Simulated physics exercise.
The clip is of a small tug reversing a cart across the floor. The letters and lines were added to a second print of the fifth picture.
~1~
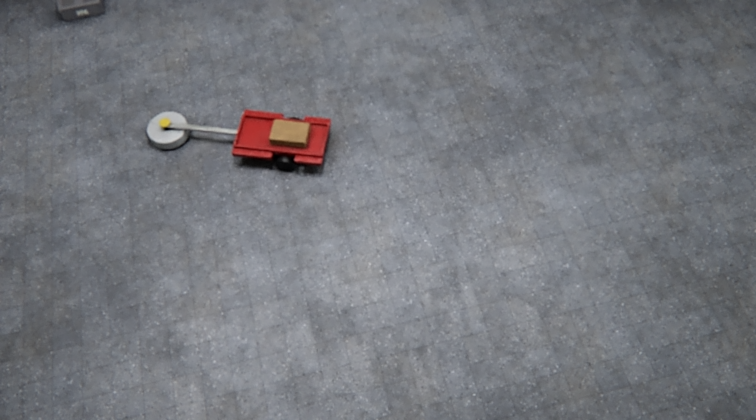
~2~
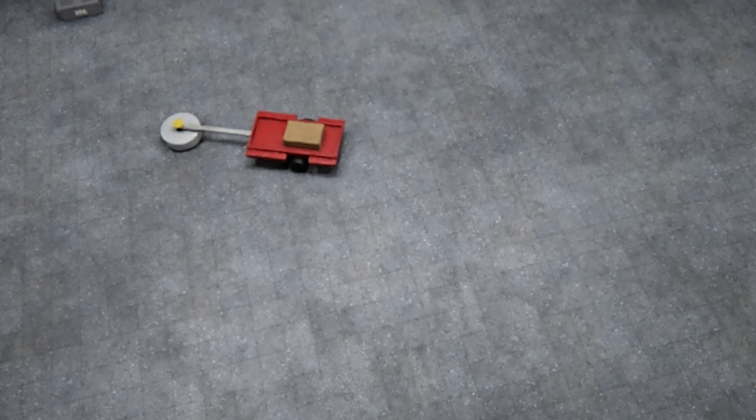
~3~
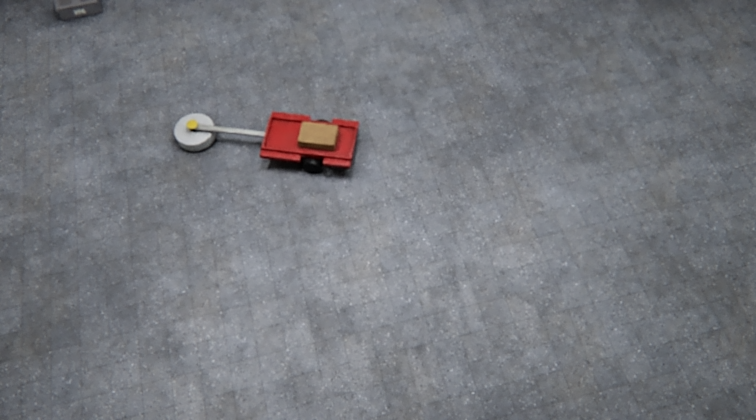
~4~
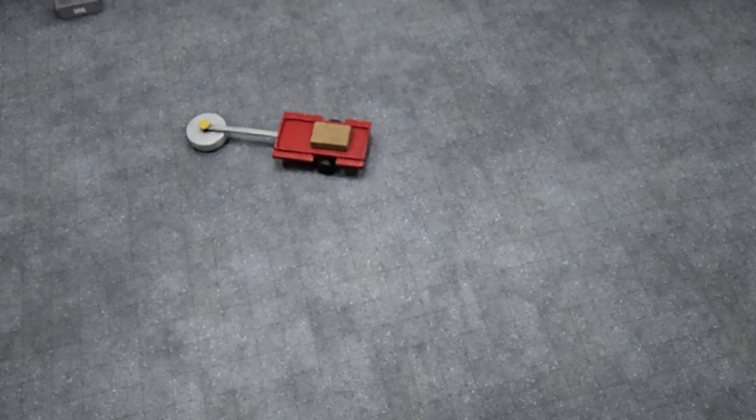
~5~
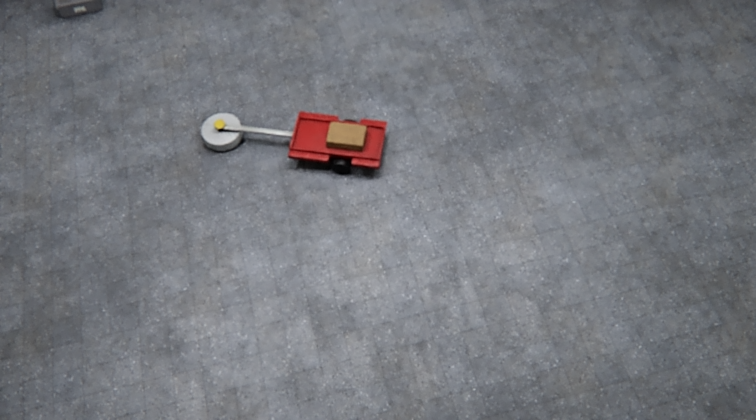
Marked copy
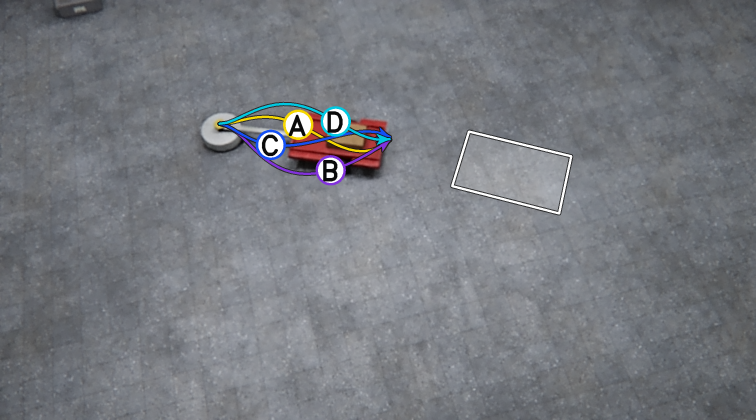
A small round robot pushes a red cart carrying a tan block slowly rightward across the gray floor.
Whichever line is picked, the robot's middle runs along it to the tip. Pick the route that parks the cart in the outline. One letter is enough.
Only A brings the cart into the box.
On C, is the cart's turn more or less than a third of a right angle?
Less than that.
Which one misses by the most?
B is the worst.
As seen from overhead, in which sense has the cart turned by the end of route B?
On that route, anticlockwise.
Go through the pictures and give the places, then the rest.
The first frame shows robot (168, 129); red cart (282, 136).
The second frame shows robot (181, 130); red cart (296, 137).
The third frame shows robot (195, 131); red cart (310, 138).
The fourth frame shows robot (207, 130); red cart (323, 138).
The fifth frame shows robot (222, 130); red cart (338, 138).
On the marked copy, A from (219, 124) via (305, 128) to (390, 140); B from (219, 124) via (300, 173) to (390, 140); C from (219, 124) via (301, 144) to (390, 137); D from (219, 124) via (304, 107) to (390, 139); the bay at (512, 171).
With A. Early on, robot (287, 126), cart (400, 150).
Further on, robot (340, 153), cart (463, 164).
At the end, robot (392, 145), cart (513, 170); the cart stands in the bay.
As for the rest, B leaves the cart at (503, 102), out of the bay; C leaves the cart at (516, 144), out of the bay; D leaves the cart at (496, 202), out of the bay.
